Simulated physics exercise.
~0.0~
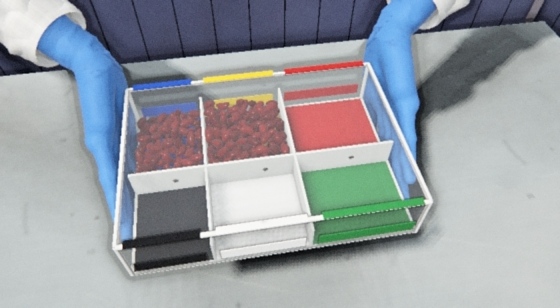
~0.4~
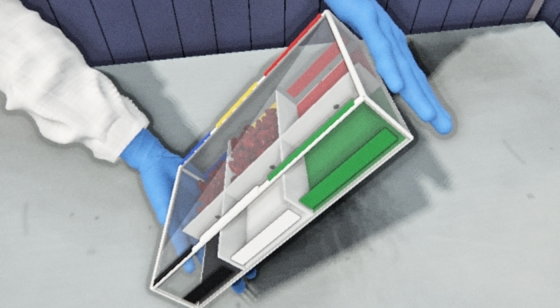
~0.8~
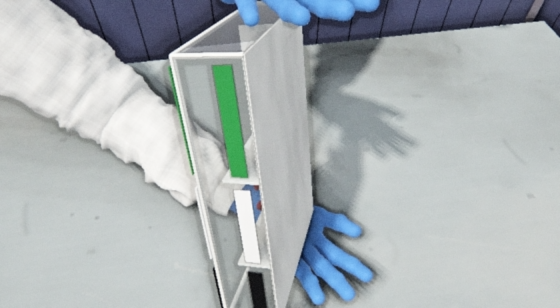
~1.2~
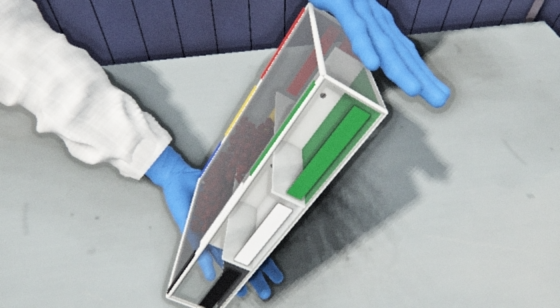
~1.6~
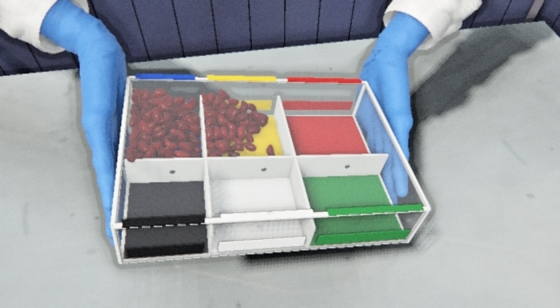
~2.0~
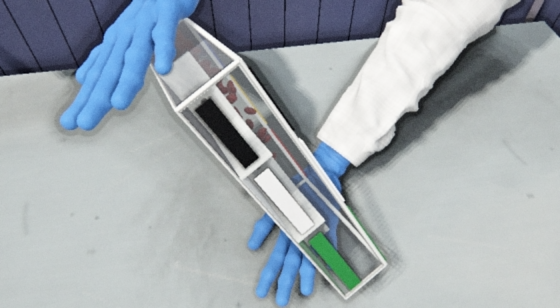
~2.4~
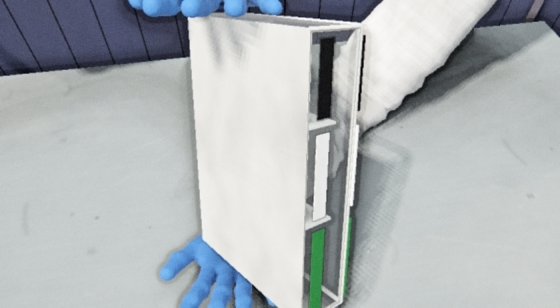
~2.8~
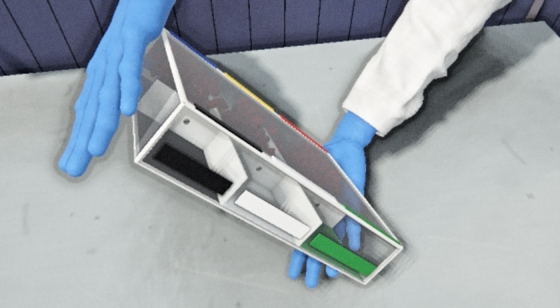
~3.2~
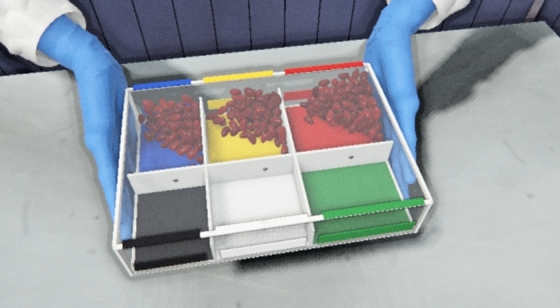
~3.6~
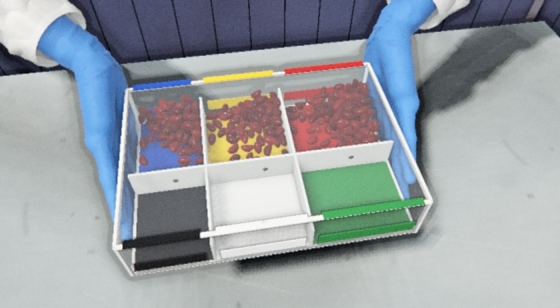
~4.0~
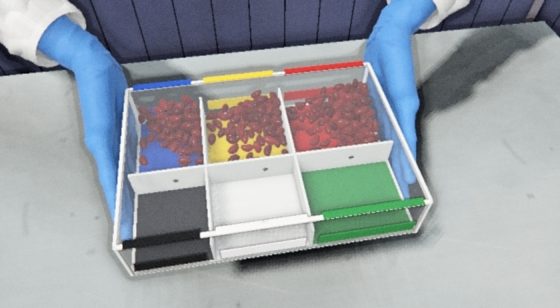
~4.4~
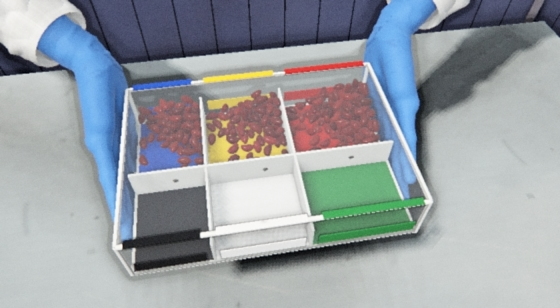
Lidded box of red kidney beans tipping one way, then another in blue-gloved hands, ending level with beans across blue, yellow and red compartments.
